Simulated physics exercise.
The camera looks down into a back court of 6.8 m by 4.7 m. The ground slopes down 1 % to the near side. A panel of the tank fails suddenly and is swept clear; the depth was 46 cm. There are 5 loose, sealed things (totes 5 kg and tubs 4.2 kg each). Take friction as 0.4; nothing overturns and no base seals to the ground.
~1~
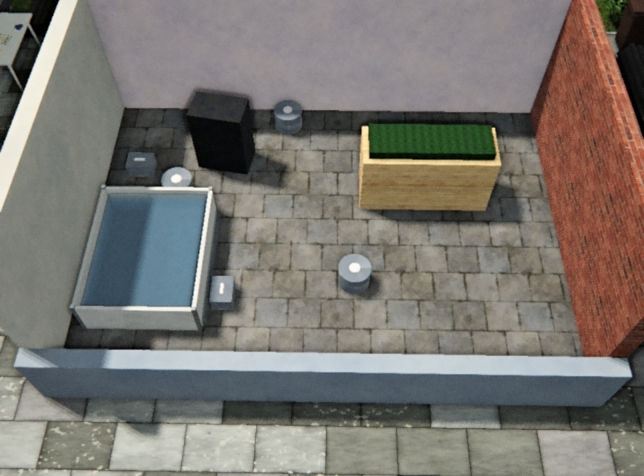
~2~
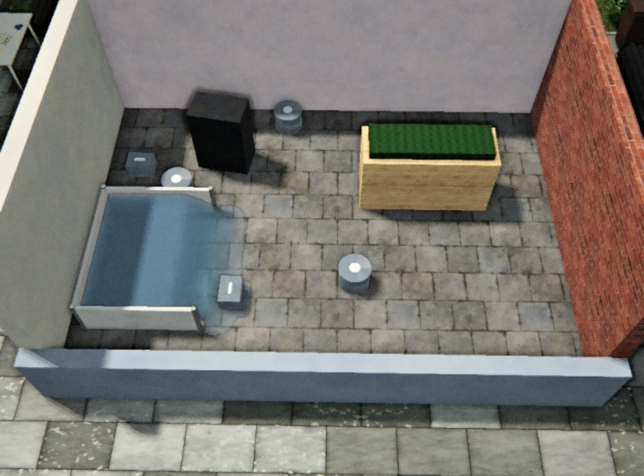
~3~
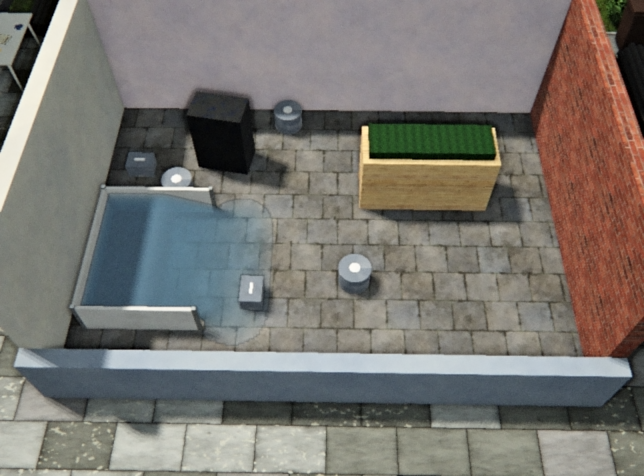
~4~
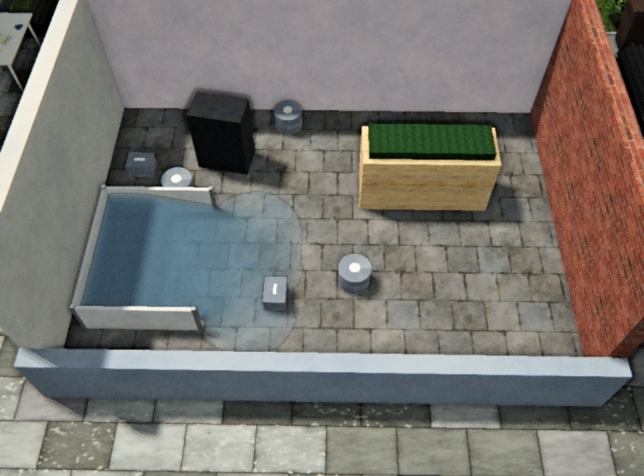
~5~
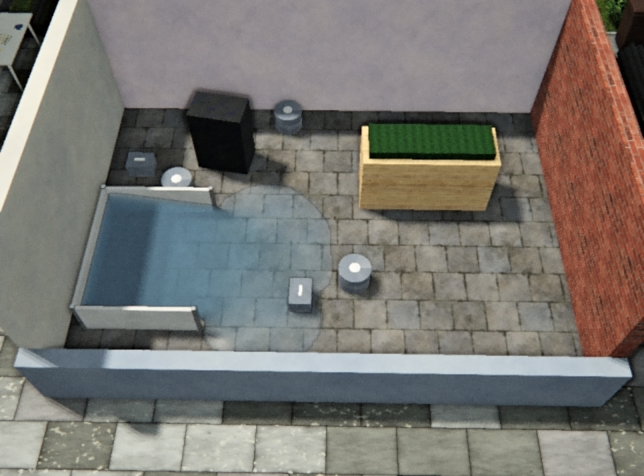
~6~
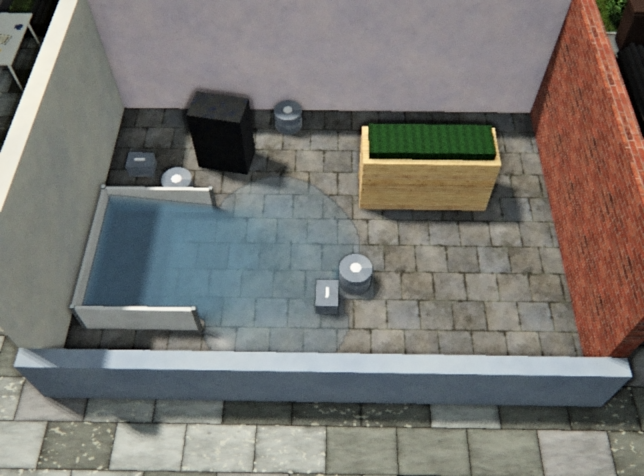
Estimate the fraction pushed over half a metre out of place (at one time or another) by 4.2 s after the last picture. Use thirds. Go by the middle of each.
That comes to between one and two thirds.
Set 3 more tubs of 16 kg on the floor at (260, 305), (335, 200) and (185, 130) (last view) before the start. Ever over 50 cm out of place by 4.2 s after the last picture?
In that order: More, over, under.
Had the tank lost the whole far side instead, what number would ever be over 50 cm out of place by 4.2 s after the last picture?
In that case 4 of them.
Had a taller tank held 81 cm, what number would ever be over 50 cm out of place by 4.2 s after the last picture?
Then 3.
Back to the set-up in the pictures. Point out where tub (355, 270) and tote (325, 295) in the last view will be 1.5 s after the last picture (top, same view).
Near (565, 299) and (546, 342).
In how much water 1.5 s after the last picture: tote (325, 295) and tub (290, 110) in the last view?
Roughly 5 and 0 cm.
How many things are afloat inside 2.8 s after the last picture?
At that moment 2.
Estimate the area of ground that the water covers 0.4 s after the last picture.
About 11.5 m2.
Then, 0.4 s after the last picture 2 of 5 are over 50 cm from their spots; 0 afloat.
Then, 1.5 s after the last picture 2 of 5 are over 50 cm from their spots; 0 afloat.
Then, 2.8 s after the last picture 2 of 5 are over 50 cm from their spots; 2 afloat.
Then, 4.2 s after the last picture 2 of 5 are over 50 cm from their spots, and 2 have been at some point; 2 afloat.
